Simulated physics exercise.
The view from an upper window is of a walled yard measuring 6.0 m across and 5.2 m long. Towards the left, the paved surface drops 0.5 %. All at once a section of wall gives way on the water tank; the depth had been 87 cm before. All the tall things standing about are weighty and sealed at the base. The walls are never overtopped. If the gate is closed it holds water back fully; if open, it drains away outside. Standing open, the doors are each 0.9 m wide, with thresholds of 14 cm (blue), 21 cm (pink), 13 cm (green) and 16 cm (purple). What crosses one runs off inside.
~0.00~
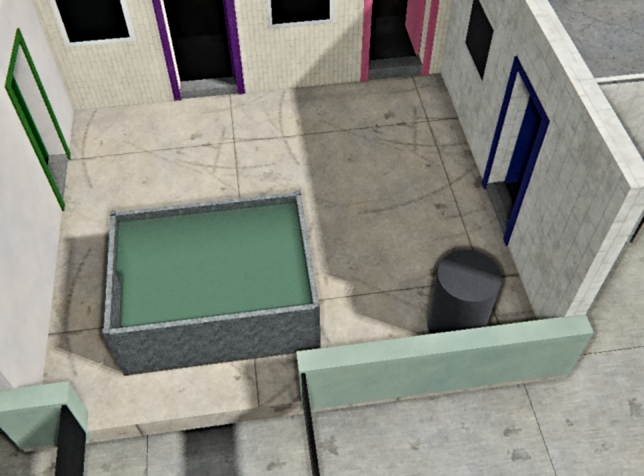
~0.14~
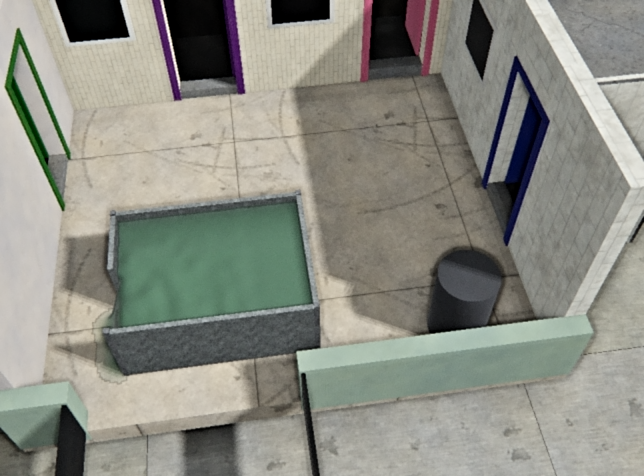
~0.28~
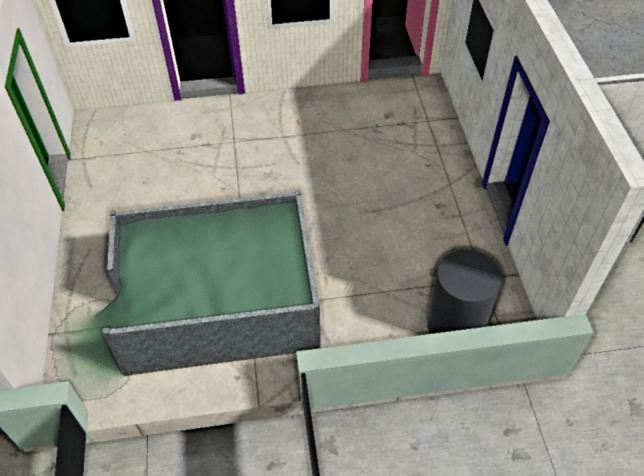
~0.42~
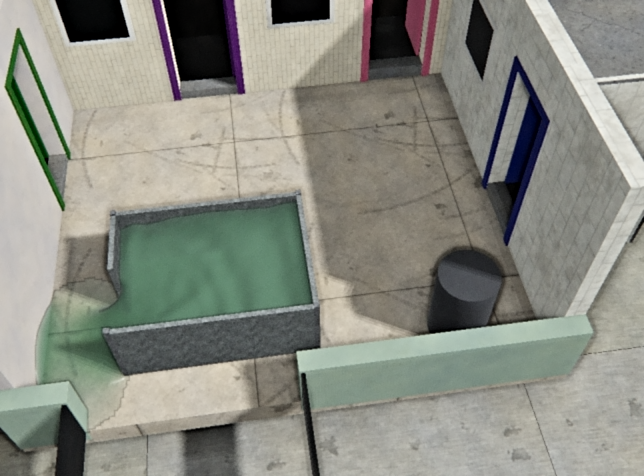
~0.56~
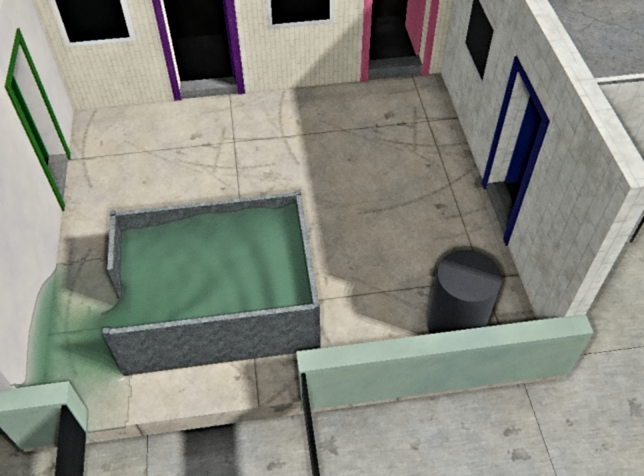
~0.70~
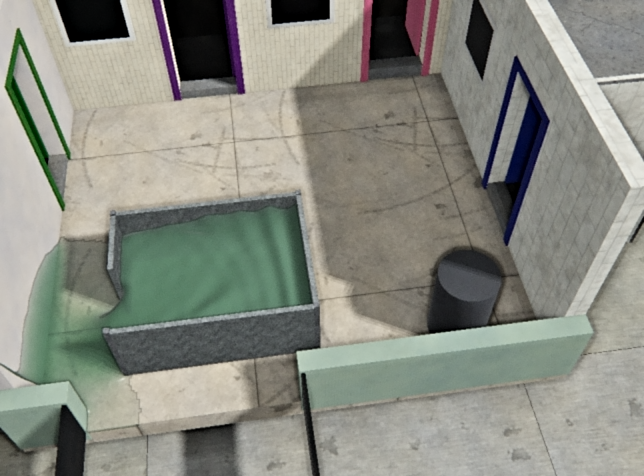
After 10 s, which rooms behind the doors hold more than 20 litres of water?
As I see it, at the blue door it looks set to land under the limit, at the pink door it looks set to land under the limit, at the green door it looks set to land under the limit, at the purple door it looks set to land under the limit.
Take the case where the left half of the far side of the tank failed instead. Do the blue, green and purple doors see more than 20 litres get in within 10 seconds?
Then blue does not exceed it, green exceeds it, purple exceeds it.
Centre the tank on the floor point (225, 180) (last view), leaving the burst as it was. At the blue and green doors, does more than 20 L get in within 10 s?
For the blue door, the amount is acceptable; for the green door, the amount is too high.
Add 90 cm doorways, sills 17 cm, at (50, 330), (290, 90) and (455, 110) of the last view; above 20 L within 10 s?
So, in the order given, it's beyond the mark, then shy of the mark, then shy of the mark.
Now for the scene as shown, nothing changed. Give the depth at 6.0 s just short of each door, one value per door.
In cm: Blue 6, pink 8, green 4, purple 12.
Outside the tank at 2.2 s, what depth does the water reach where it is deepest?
Peak depth: Approx. 54 cm.
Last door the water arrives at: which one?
That would be the blue door.
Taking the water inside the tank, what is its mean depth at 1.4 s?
Roughly 60 cm on average.
After 1.4 s water covers 20 % of the floor and is deepest (69 cm) near (62, 358); blue door not reached, pink door not reached, green door 4 cm at the sill, 0 L in, purple door not reached.
After 2.2 s water covers 40 % of the floor and is deepest (54 cm) near (42, 402); blue door not reached, pink door not reached, green door 7 cm at the sill, 0 L in, purple door 4 cm at the sill, 0 L in.
After 3.5 s water covers 55 % of the floor and is deepest (39 cm) near (40, 417); blue door not reached, pink door 2 cm at the sill, 0 L in, green door 6 cm at the sill, 0 L in, purple door 18 cm at the sill, 6 L in.
After 6.0 s water covers 80 % of the floor and is deepest (24 cm) near (44, 388); blue door 6 cm at the sill, 0 L in, pink door 8 cm at the sill, 0 L in, green door 4 cm at the sill, 0 L in, purple door 12 cm at the sill, 9 L in.
After 10.0 s water covers 95 % of the floor and is deepest (14 cm) near (40, 417); blue door 6 cm at the sill, 0 L in, pink door 9 cm at the sill, 0 L in, green door 7 cm at the sill, 0 L in, purple door 7 cm at the sill, 9 L in.
